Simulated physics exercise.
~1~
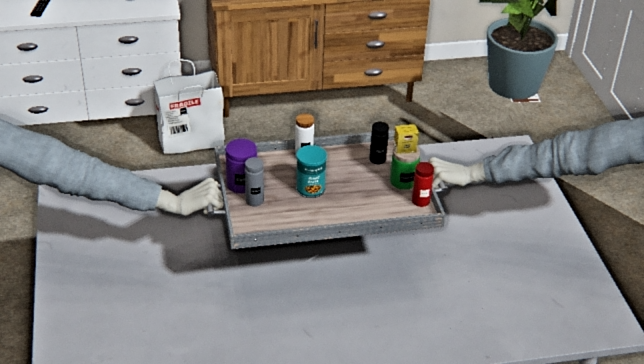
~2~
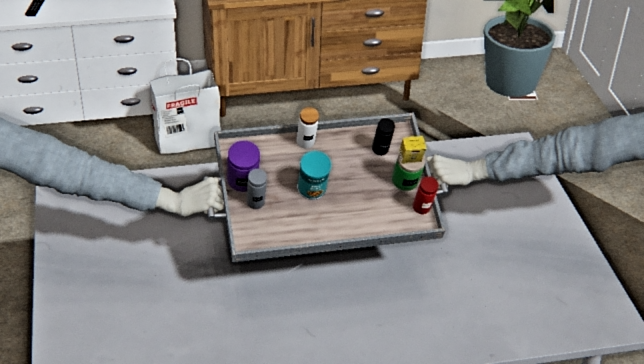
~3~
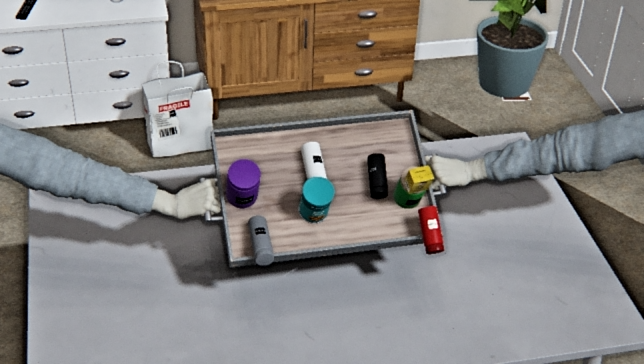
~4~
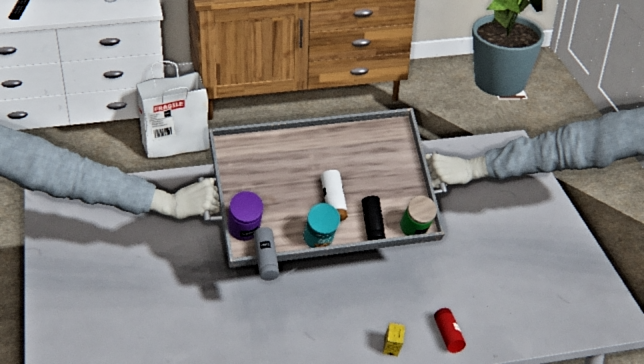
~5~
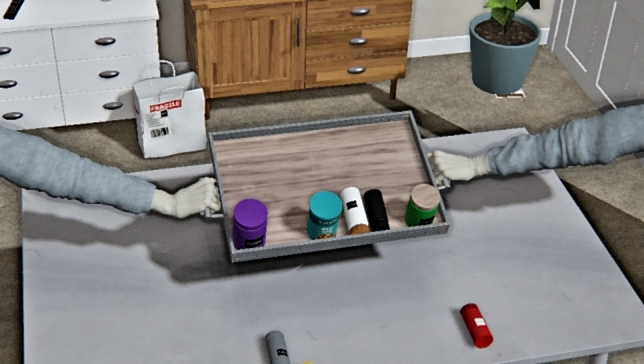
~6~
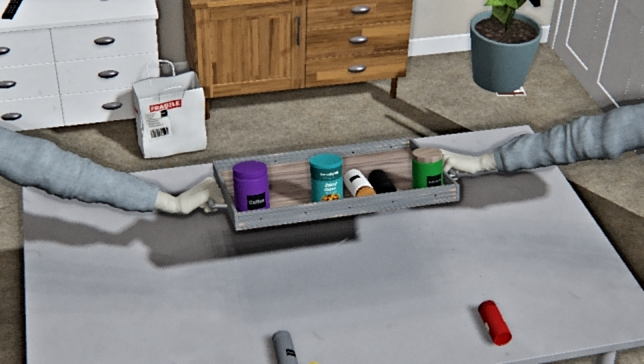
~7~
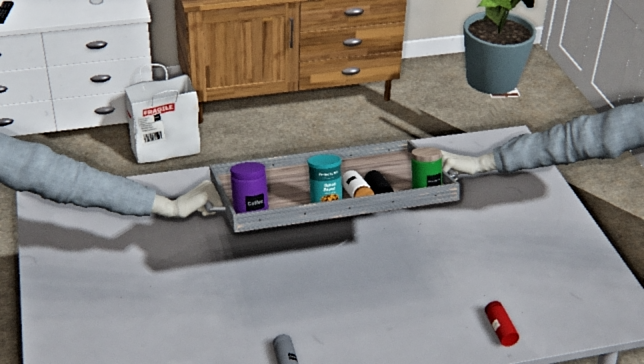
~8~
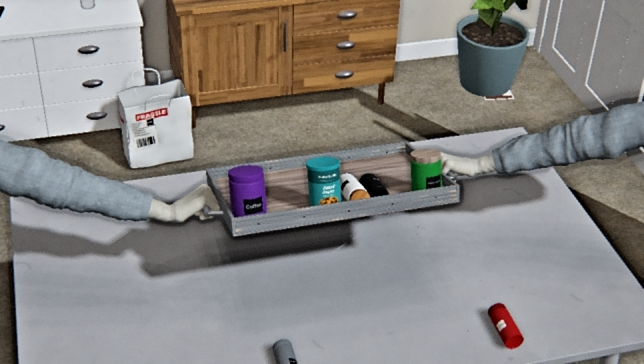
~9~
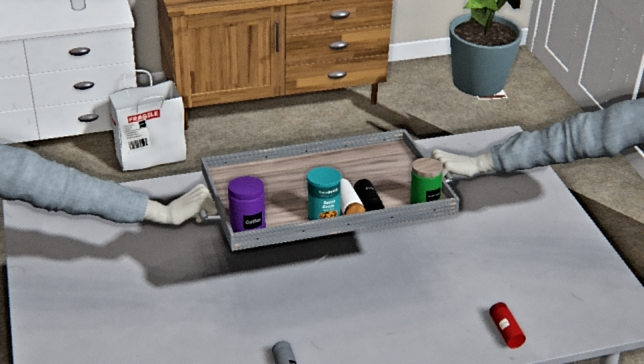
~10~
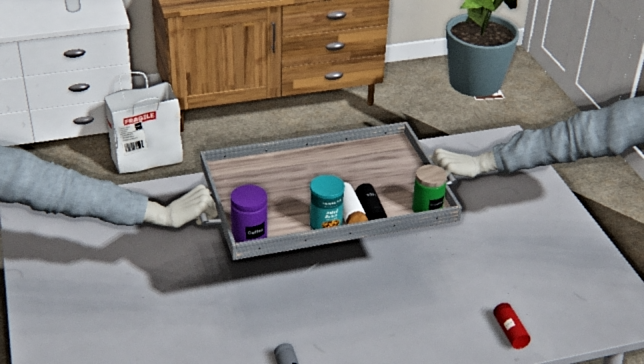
Tray of jars and shakers tipped toward the viewer by two hands, spilling three items onto the table, then tilting back and levelling.
